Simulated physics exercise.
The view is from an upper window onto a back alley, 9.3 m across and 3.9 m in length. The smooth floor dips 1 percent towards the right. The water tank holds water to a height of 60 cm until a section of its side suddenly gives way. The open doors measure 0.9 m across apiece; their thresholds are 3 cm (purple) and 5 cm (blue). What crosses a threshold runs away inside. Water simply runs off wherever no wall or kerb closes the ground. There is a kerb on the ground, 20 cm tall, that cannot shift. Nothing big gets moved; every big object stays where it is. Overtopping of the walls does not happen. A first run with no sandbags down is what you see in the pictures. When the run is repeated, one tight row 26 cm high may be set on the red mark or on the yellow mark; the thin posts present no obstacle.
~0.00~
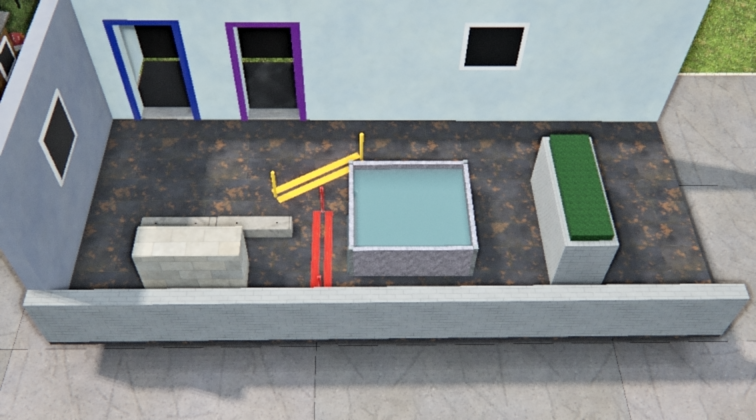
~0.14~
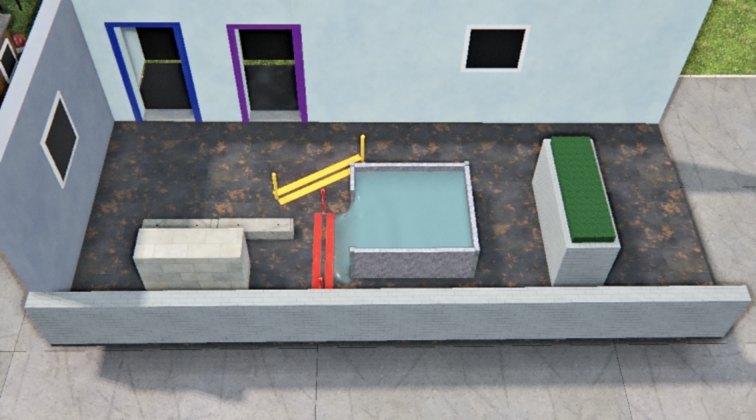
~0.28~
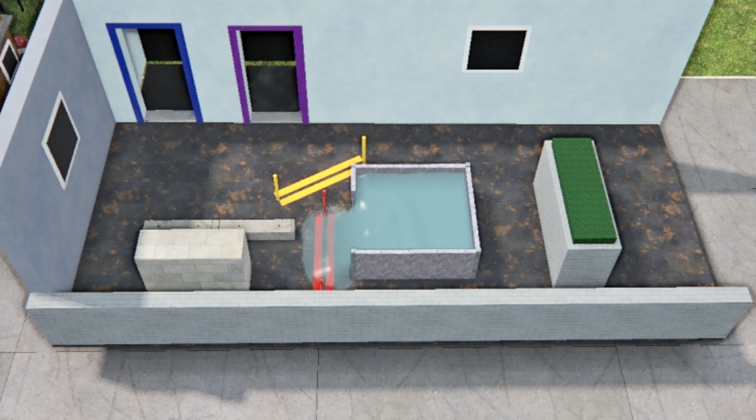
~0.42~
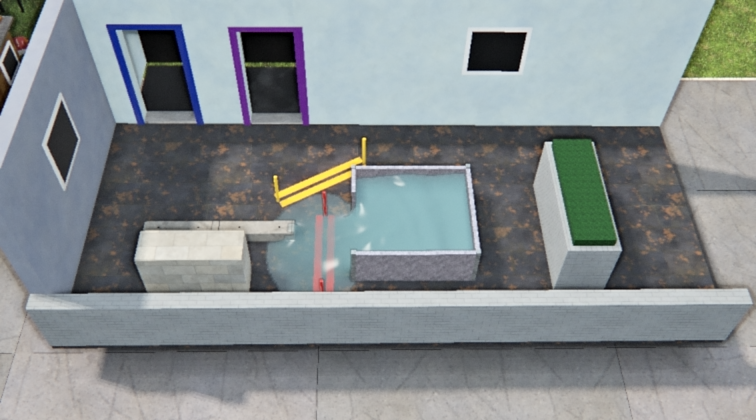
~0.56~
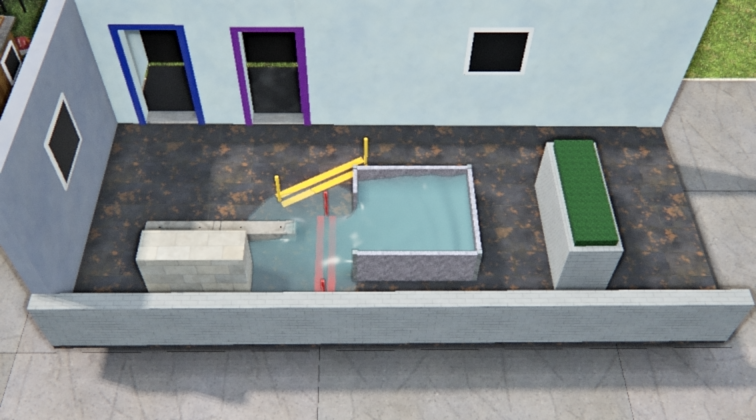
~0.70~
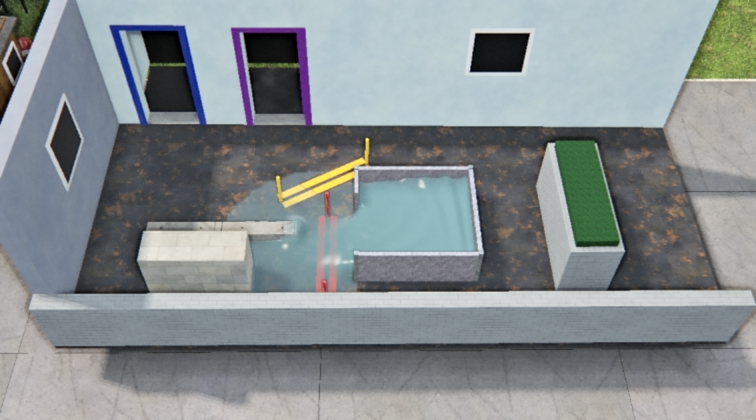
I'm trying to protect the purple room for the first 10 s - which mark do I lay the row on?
Lay it on yellow.
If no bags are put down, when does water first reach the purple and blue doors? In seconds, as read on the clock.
Arrival times - purple 2.0 s, blue 2.0 s.
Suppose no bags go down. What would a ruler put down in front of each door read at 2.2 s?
Purple 3 cm, blue 7 cm.
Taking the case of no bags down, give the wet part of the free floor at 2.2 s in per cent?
40 %.
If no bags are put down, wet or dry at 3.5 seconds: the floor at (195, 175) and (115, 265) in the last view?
Going in order, I'd call them swamped then swamped.
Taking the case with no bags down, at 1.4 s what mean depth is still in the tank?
Roughly 36 centimetres.
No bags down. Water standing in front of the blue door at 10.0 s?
Roughly 7.0 cm deep.
After 1.4 s water covers 25 % of the floor and is deepest (40 cm) near (272, 319) in the run without bags; in at the purple door, 0 L with no bags, 0 L with the row on red, 0 L on yellow.
After 2.2 s water covers 40 % of the floor and is deepest (40 cm) near (68, 319) in the run without bags; in at the purple door, 0 L with no bags, 15 L with the row on red, 0 L on yellow.
After 3.5 s water covers 50 % of the floor and is deepest (22 cm) near (120, 319) in the run without bags; in at the purple door, 13 L with no bags, 57 L with the row on red, 0 L on yellow.
After 6.0 s water covers 60 % of the floor and is deepest (15 cm) near (289, 247) in the run without bags; in at the purple door, 29 L with no bags, 95 L with the row on red, 1 L on yellow.
After 10.0 s water covers 85 % of the floor and is deepest (10 cm) near (359, 129) in the run without bags; in at the purple door, 40 L with no bags, 123 L with the row on red, 5 L on yellow.
